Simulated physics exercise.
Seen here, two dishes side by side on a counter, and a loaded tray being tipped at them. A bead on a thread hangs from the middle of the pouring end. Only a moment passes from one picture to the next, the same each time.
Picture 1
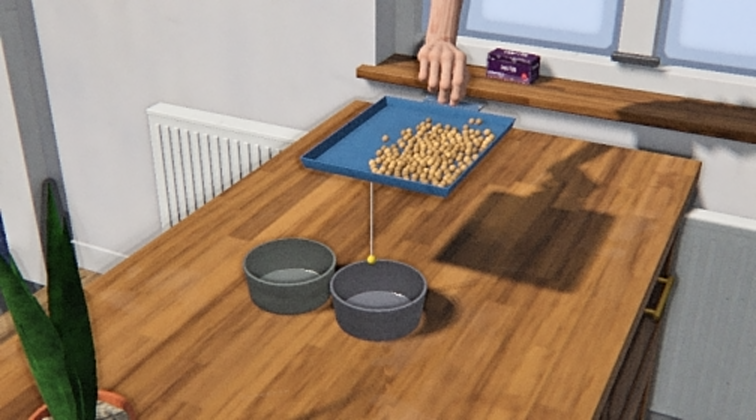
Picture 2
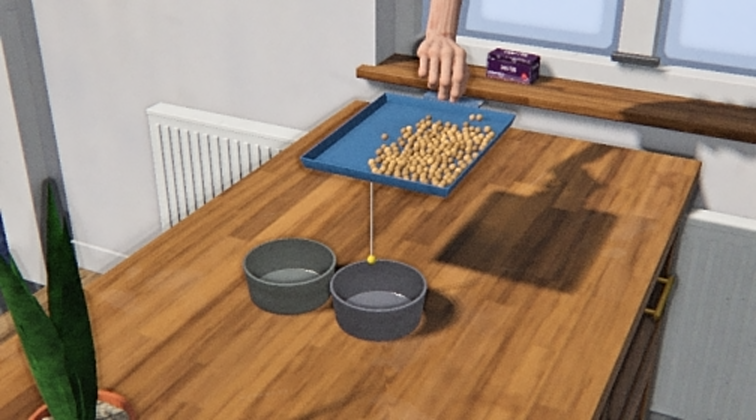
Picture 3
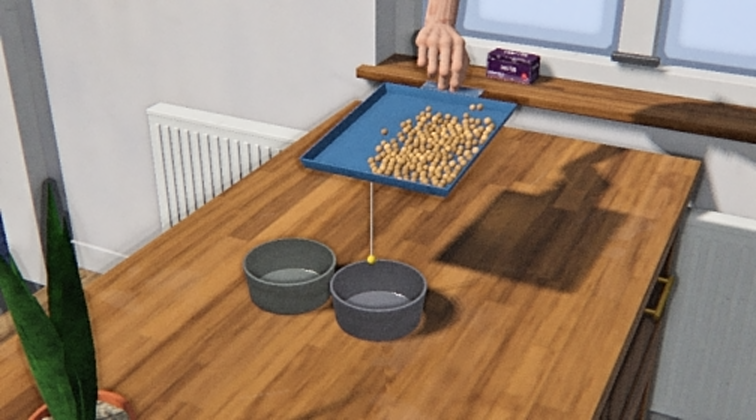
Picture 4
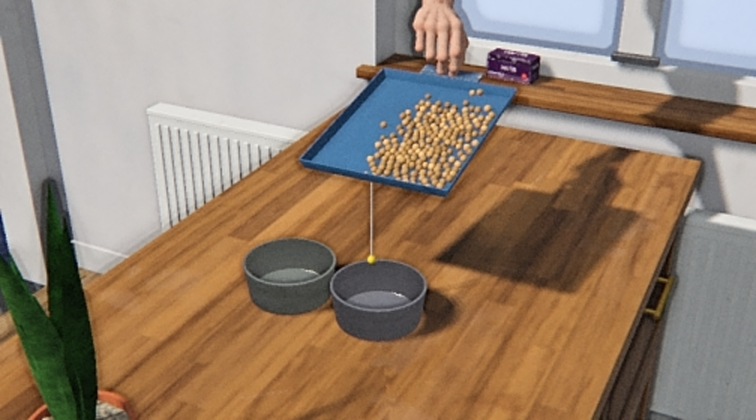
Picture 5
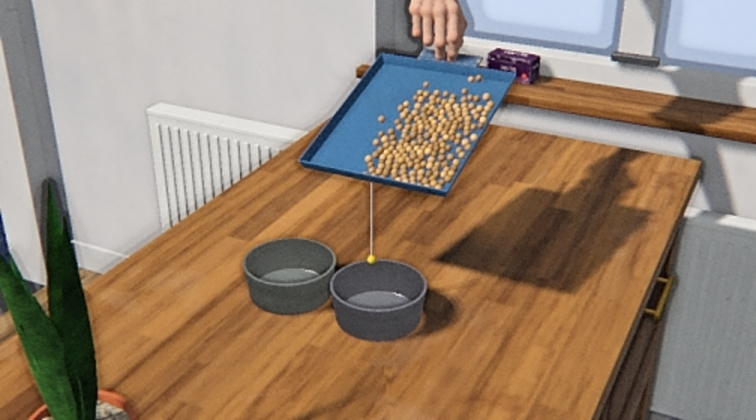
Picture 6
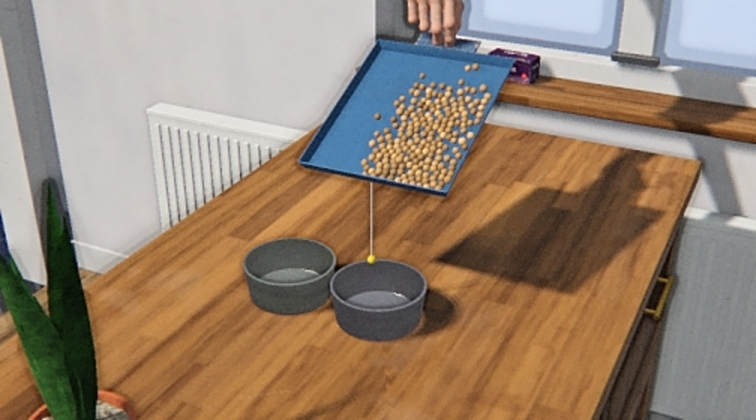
The clip opens on a blue tray of round wooden beads, held by a hand above a wooden counter with two empty grey dishes side by side. The hand steadily raises the far end, tilting the tray toward the dishes, and the beads shift and spread slightly while remaining on it.
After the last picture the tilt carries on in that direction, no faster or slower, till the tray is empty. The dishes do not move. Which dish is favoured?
The right-hand one ends fuller.
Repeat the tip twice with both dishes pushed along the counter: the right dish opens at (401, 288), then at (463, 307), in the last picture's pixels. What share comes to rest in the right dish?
Near 40 % and 10 %.
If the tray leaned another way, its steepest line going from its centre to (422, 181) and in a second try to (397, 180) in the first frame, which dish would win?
At the first place right, at the second the right dish.
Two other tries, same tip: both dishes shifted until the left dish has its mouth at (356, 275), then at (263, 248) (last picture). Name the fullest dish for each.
At the first place the dish on the left, at the second the right dish.
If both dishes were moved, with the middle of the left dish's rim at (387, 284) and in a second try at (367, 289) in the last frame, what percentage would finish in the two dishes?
First some 50, then 70 per cent.
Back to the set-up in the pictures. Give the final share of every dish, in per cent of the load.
For the left dish some 20 %, for the right dish some 50 %.
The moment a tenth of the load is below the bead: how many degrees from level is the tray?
Near 70 degrees.
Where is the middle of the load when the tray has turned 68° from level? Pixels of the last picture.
At about (378, 182).
Just after the last frame, tray tipped steeply; roughly two thirds on the tray; about a tenth in the right dish; just a few in the left dish; just a few outside both; roughly a quarter in the air.
A moment on, tray tipped past a quarter turn; roughly half in the right dish; roughly a quarter in the left dish; roughly a quarter outside both; about a tenth in the air.
Further on, tray tipped past a quarter turn; roughly half in the right dish; roughly a quarter in the left dish; roughly a quarter outside both.
When it is over, tray tipped past a quarter turn; roughly half in the right dish; roughly a quarter in the left dish; roughly a quarter outside both.
